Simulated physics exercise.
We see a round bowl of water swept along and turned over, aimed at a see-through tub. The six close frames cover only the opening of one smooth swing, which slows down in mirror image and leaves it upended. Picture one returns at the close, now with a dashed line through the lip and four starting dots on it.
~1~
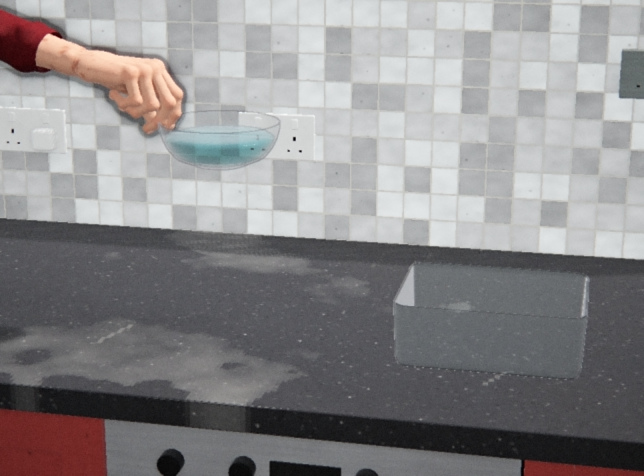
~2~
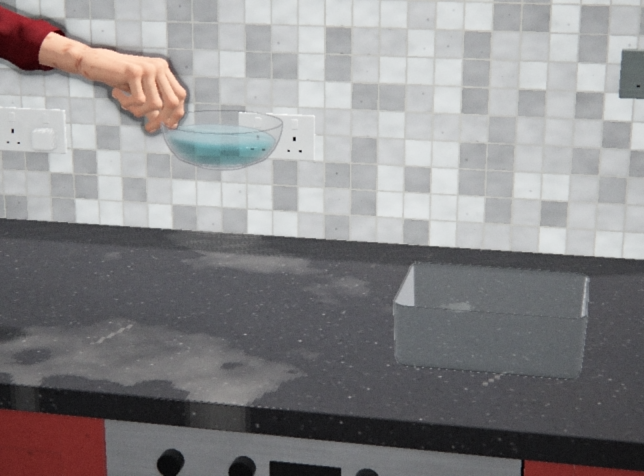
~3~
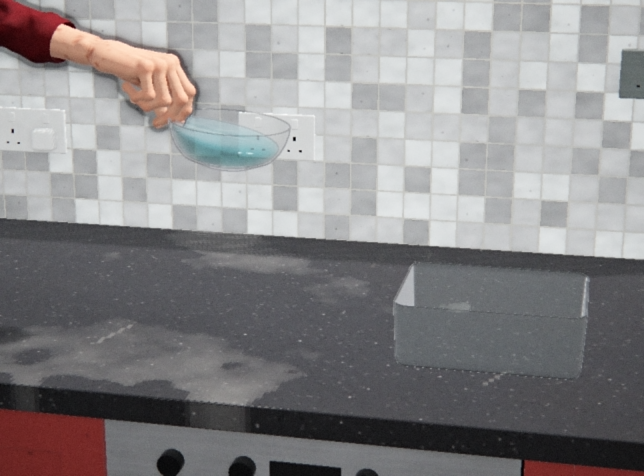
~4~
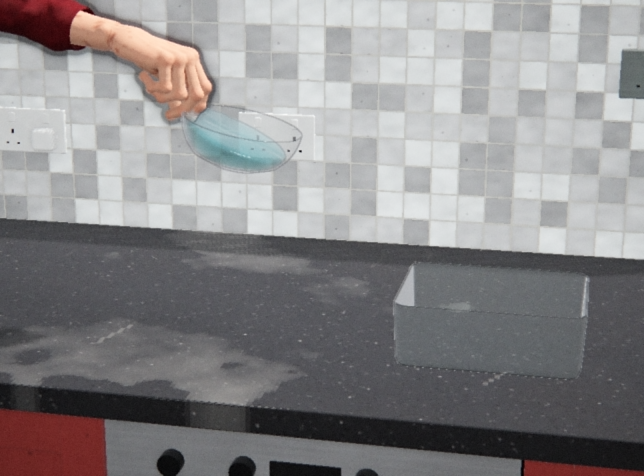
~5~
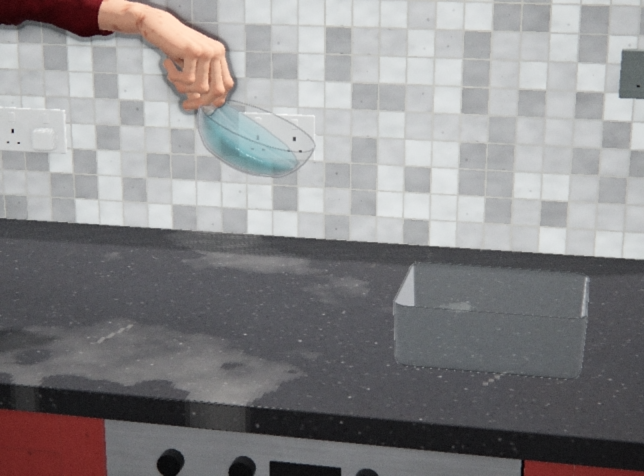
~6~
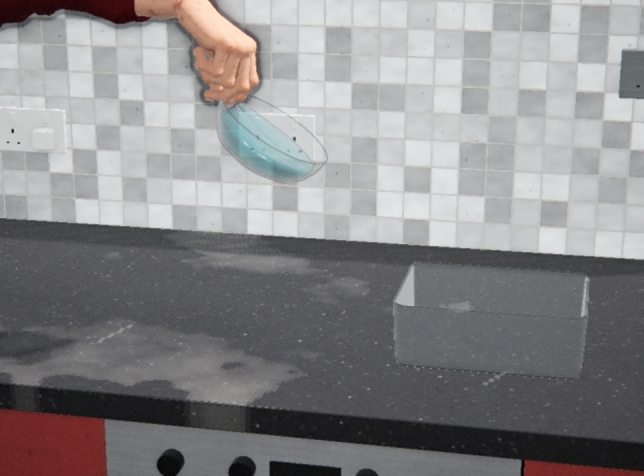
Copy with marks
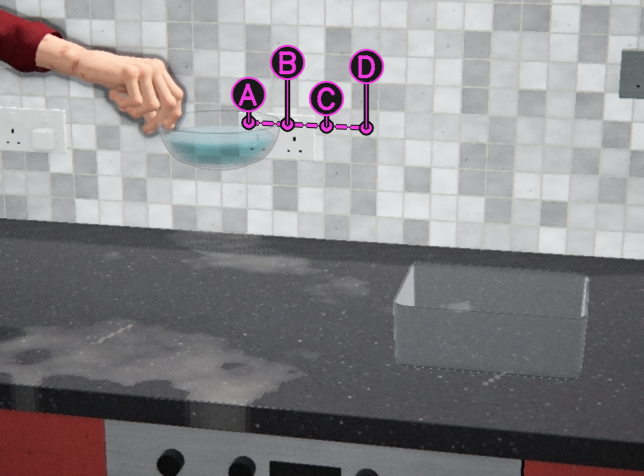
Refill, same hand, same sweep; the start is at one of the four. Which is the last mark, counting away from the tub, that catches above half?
Choose A.
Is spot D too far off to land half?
No, that is safe.
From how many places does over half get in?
All of the four.
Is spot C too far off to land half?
No, that is safe.
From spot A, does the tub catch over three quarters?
No, it does not.
In magenta, A at (248, 122); B at (287, 124); C at (326, 126); D at (366, 128).
If A is chosen, about 62 % lands in the tub, 25 % falls short and 13 % goes beside or beyond.
If B is chosen, about 73 % lands in the tub, 11 % falls short and 16 % goes beside or beyond.
If C is chosen, about 77 % lands in the tub, 9 % falls short and 14 % goes beside or beyond.
If D is chosen, about 84 % lands in the tub, 6 % falls short and 10 % goes beside or beyond.
